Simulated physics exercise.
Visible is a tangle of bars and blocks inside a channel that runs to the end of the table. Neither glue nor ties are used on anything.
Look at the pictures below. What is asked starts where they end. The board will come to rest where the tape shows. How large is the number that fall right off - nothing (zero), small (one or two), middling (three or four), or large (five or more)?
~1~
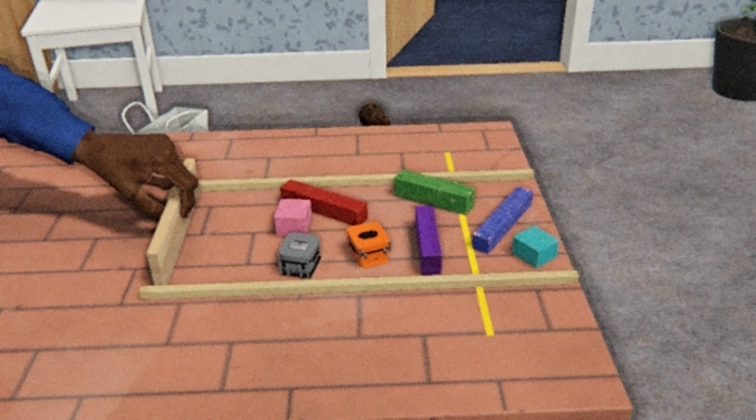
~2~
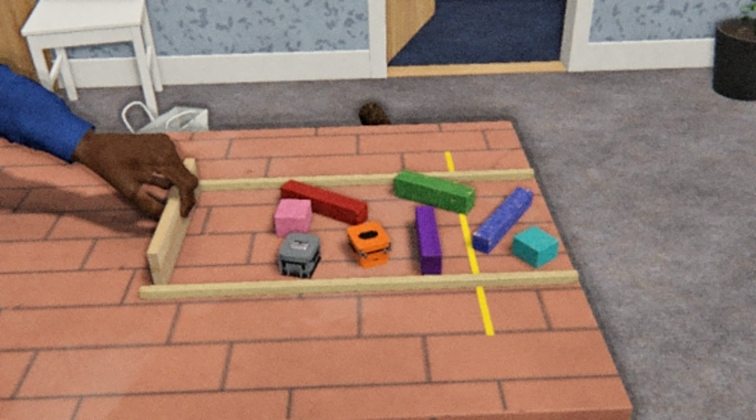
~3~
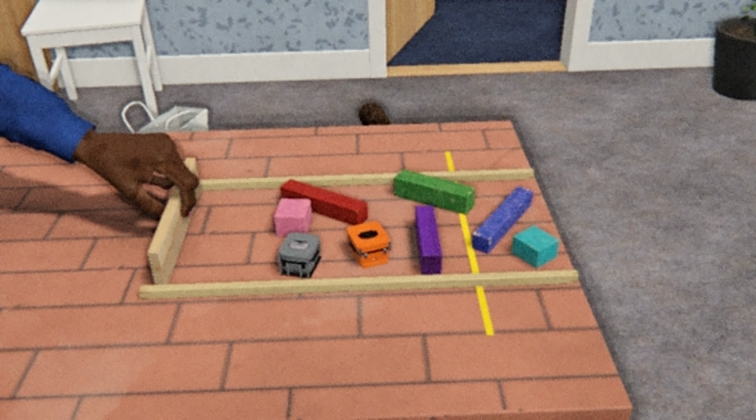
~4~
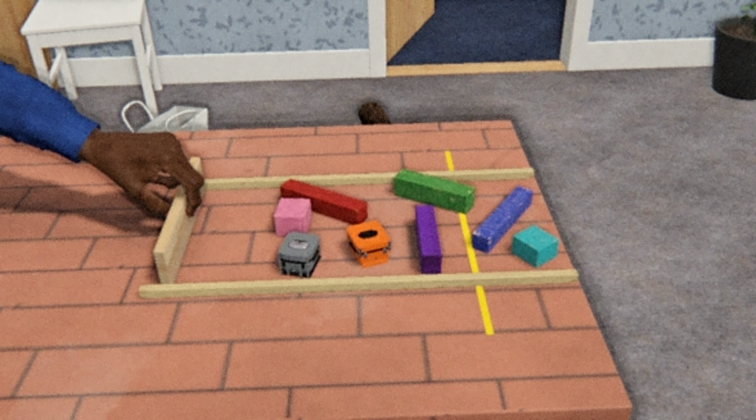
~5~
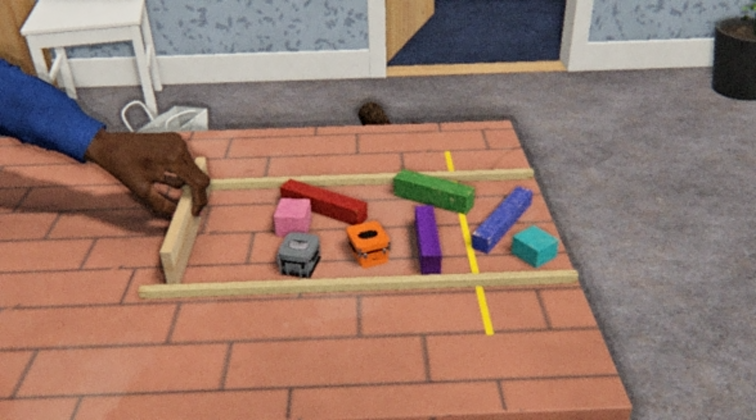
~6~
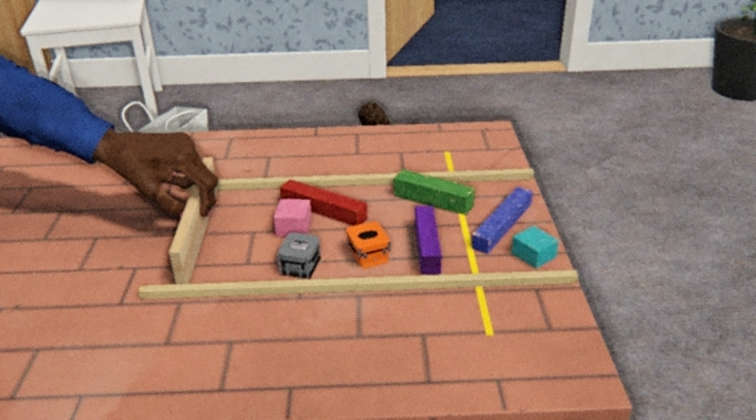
Small - one or two.
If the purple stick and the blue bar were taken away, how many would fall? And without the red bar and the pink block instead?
The count is 0 in one try and 1 in the other, in that order.
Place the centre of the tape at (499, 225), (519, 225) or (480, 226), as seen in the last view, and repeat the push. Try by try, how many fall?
3, 5, 2.
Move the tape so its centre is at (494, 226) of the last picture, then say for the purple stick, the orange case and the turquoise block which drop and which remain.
The outcome is that the purple stick goes down, the orange case does not come off and the turquoise block goes down.
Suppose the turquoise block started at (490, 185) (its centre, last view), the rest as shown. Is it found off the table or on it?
Placed there, it does not drop.
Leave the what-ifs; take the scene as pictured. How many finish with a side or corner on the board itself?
Result: 3 in all.
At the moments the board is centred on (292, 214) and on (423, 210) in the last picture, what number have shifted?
I get 3 at the one place and 8 at the other.
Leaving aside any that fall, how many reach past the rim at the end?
That comes to 0 of them.
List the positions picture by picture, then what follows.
The first frame shows turquoise block (535, 247); blue bar (504, 219); green bar (434, 192); board (177, 219); tape (465, 227).
The second frame shows blue bar (504, 219); board (177, 219).
The third frame shows green bar (434, 191); red bar (323, 202).
The fourth frame shows turquoise block (535, 246); grey case (300, 255).
The fifth frame shows blue bar (503, 218); orange case (368, 245).
The sixth frame shows turquoise block (535, 247); blue bar (503, 218); green bar (433, 192); board (196, 218); tape (464, 226).
Soon after, none off yet; turquoise block at rest near (535, 247); blue bar at rest near (503, 218); green bar at rest near (433, 192).
After that, none off yet; turquoise block at rest near (535, 247); blue bar at rest near (503, 218); green bar displaced a little near (444, 191).
In the end, the number that fall off is one or two; gone, blue bar and turquoise block.
